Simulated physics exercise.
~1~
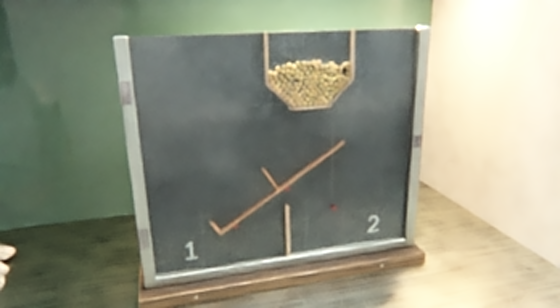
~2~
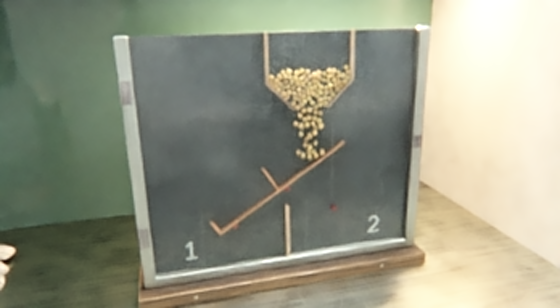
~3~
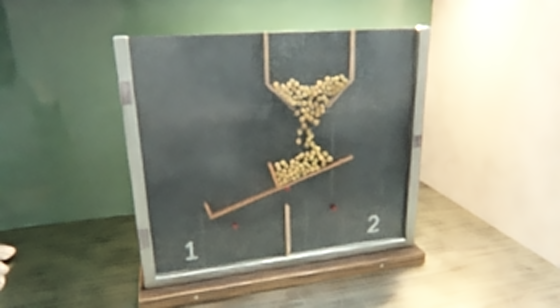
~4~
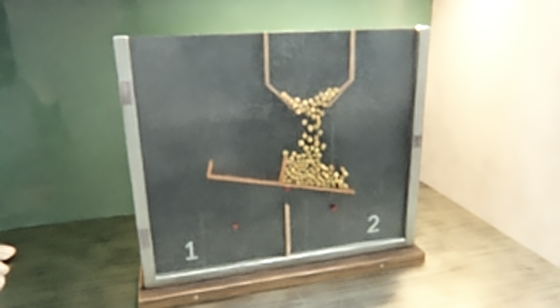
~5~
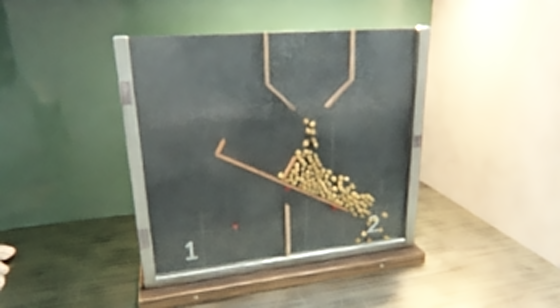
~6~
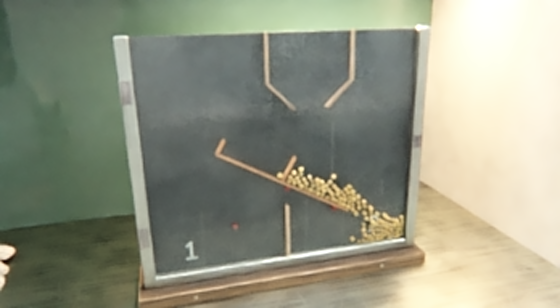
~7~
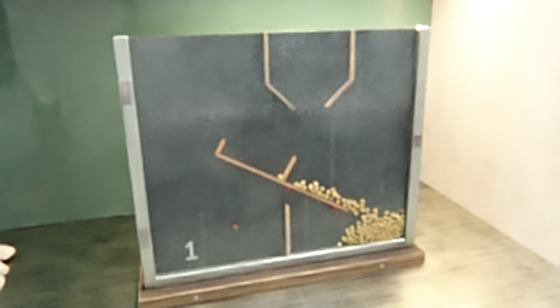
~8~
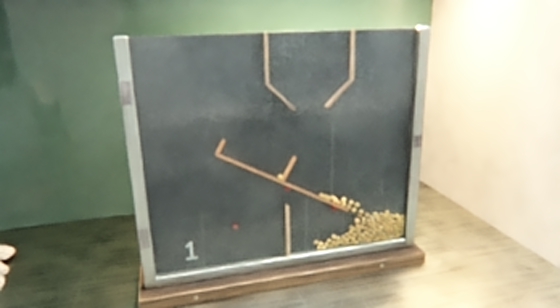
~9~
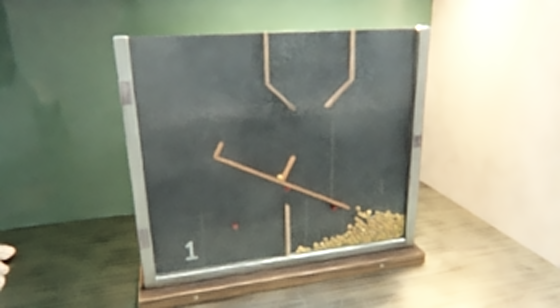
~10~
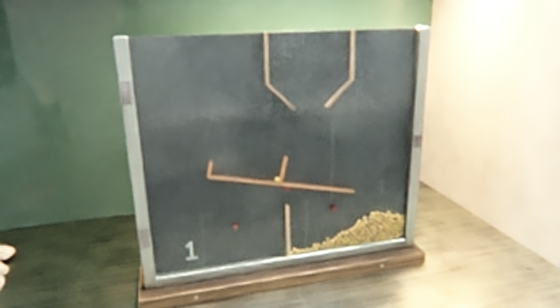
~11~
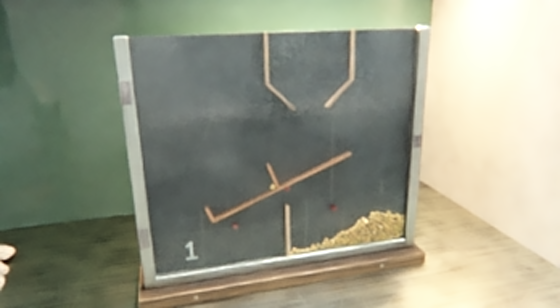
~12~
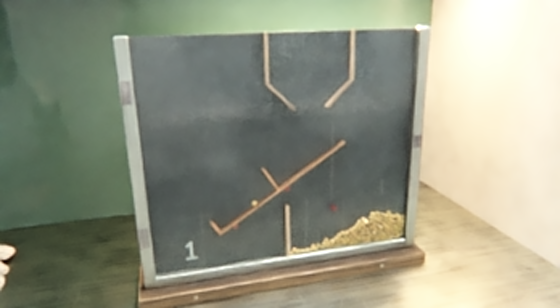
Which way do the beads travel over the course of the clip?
The beads move down, dropping from the hopper onto the tray and then sliding off into the bin below.
